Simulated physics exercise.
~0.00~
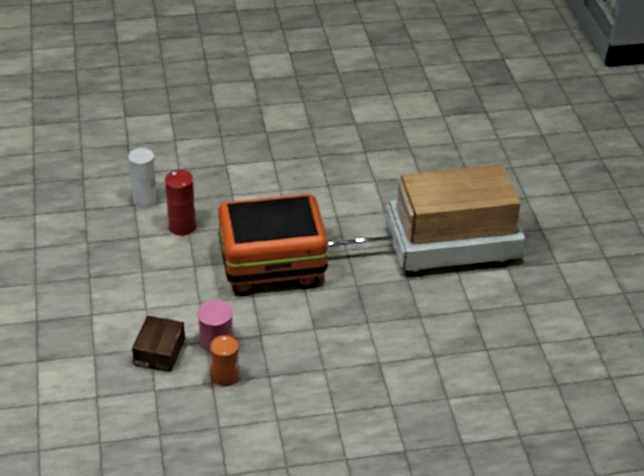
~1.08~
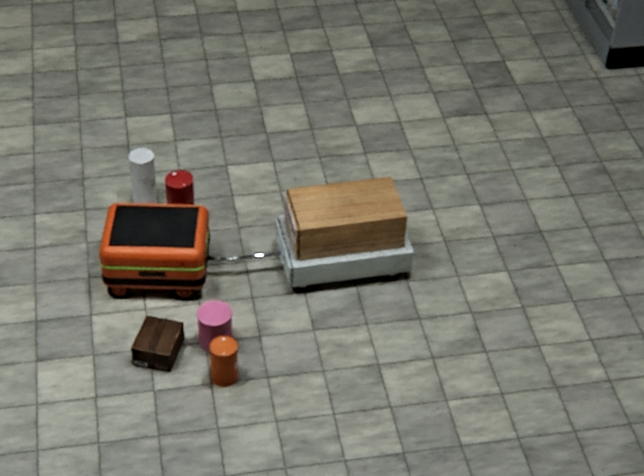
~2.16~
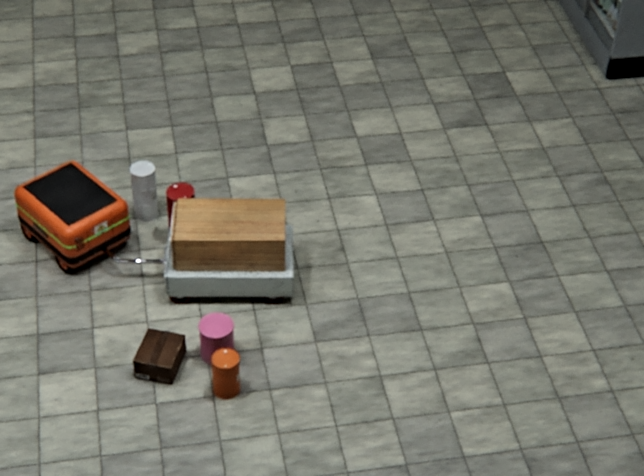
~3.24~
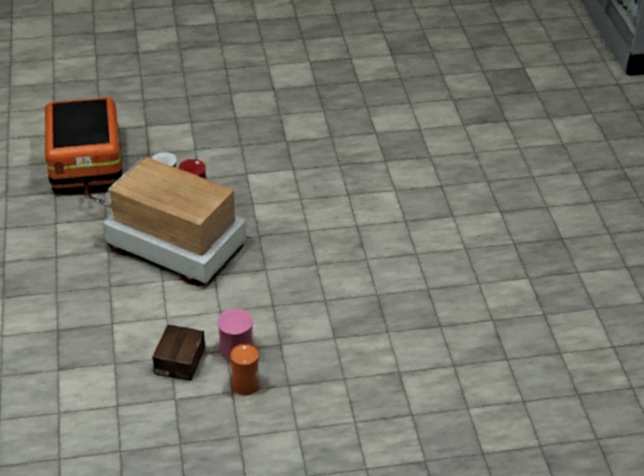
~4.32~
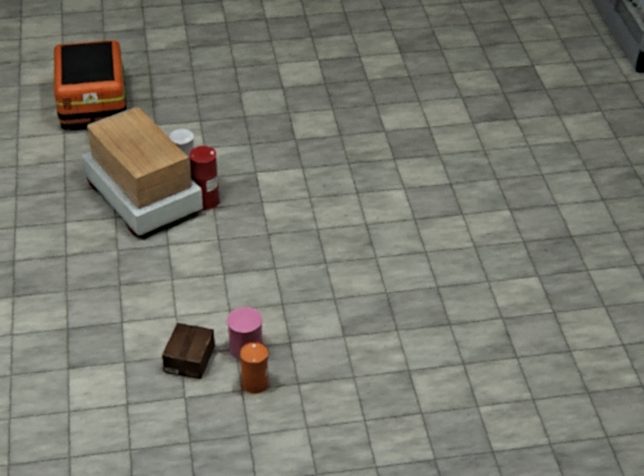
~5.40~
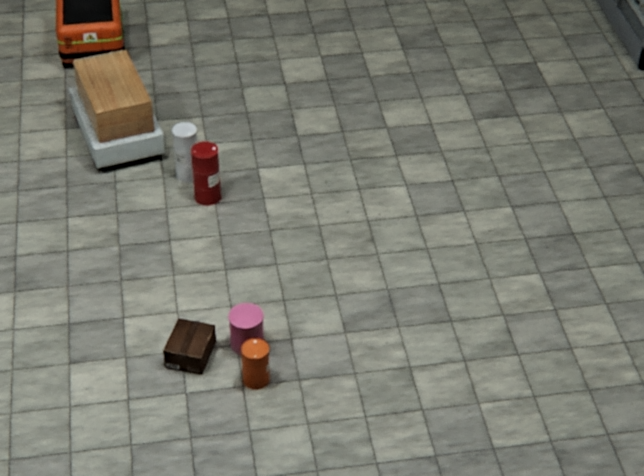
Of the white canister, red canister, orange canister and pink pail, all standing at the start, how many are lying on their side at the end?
None of them are lying on their side. The white and red canisters get shifted but stay upright, and the orange canister and pink pail remain standing in place.
